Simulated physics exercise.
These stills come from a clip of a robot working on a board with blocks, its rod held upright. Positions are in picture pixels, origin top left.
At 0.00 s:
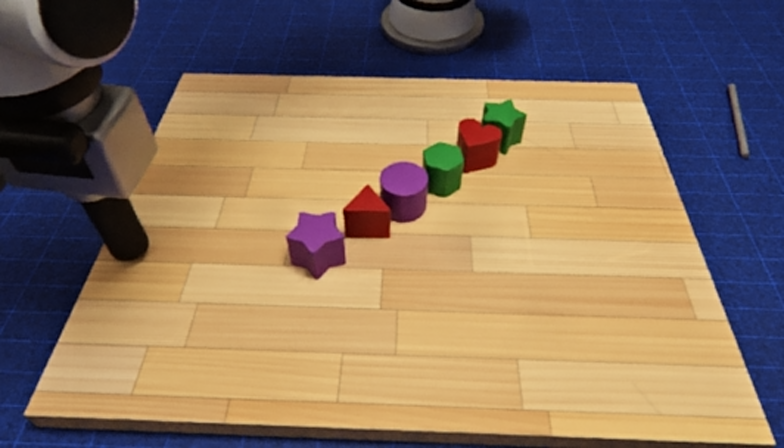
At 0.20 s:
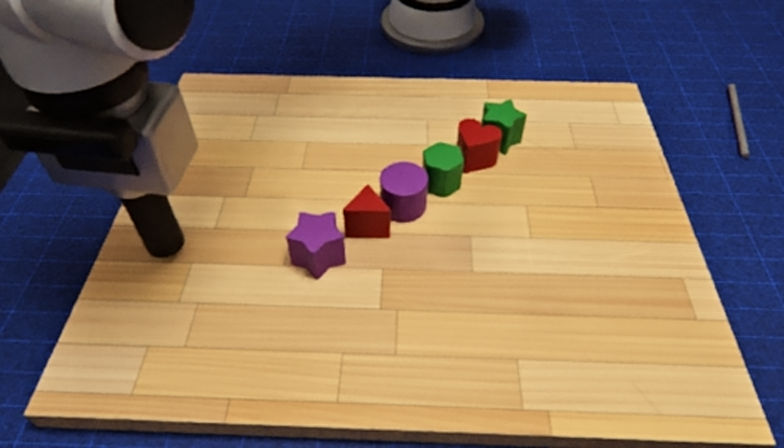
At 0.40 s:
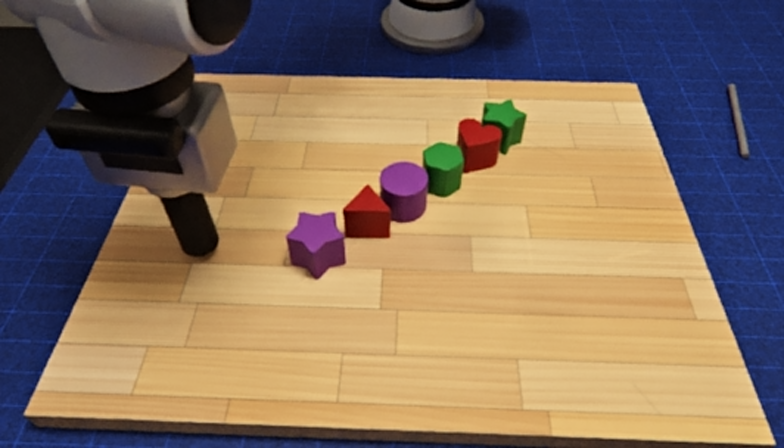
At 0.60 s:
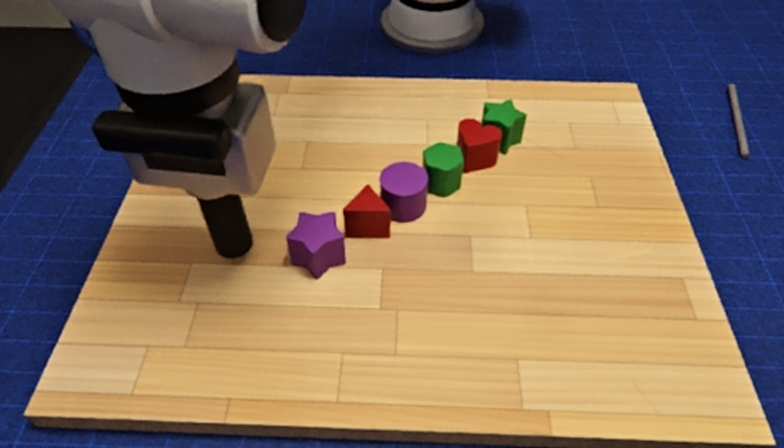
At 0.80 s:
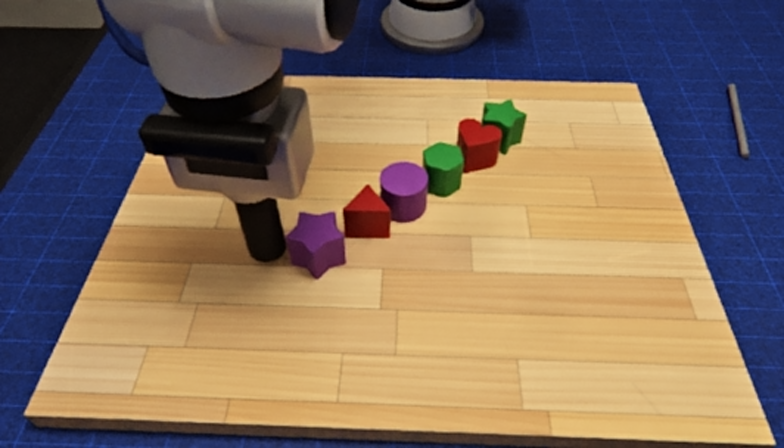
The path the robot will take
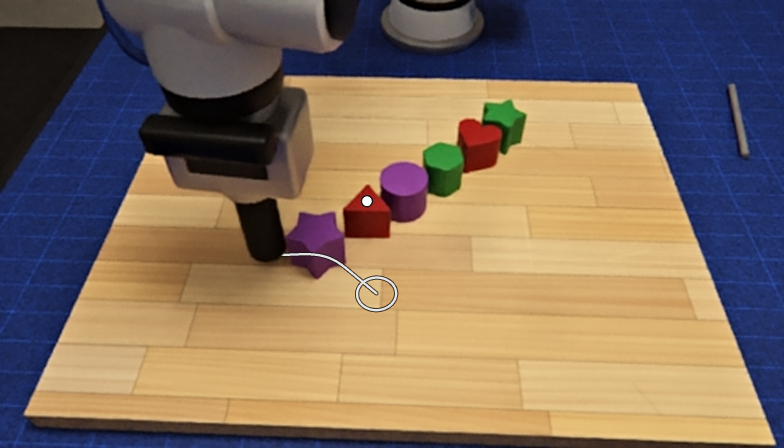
On a light wooden board laid over a blue gridded surface, seen from above at an angle by a still camera, a robot arm reaches in from the upper left. Six blocks form a diagonal line rising rightward: purple star, red triangle, purple cylinder, green hexagon, red heart and green star. The arm's black rod slides steadily right to beside the purple star, while the blocks stay still.
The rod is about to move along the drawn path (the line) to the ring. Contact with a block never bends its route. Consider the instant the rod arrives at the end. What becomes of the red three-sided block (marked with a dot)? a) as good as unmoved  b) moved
I choose b.
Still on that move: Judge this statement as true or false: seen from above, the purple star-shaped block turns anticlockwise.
My answer: True.
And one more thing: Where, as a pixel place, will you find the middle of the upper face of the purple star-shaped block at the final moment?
It is going to be at (413, 251).
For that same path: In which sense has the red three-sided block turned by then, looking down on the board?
Looking down: Anticlockwise.
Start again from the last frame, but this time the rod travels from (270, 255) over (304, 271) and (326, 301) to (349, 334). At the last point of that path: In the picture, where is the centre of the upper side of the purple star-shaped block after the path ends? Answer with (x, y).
It sits at (343, 234).
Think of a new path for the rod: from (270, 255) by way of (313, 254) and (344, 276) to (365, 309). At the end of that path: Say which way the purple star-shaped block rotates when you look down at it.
Twists anticlockwise.
Drawn move, from (270, 255) via (311, 254) and (347, 269), ending at (377, 294); the dot is on the red three-sided block.
The first path, step by step. One third of the way, rod (312, 247); purple star-shaped block (348, 231); red three-sided block (381, 197), turned 20° anticlockwise; purple circle (406, 176).
Two thirds of the way, rod (347, 262); purple star-shaped block (386, 244), turned 15° anticlockwise; red three-sided block (390, 199), turned 50° anticlockwise; purple circle (409, 173).
At the end, rod (376, 286); purple star-shaped block (413, 251), turned 45° anticlockwise; red three-sided block (390, 199), turned 50° anticlockwise; purple circle (409, 173).
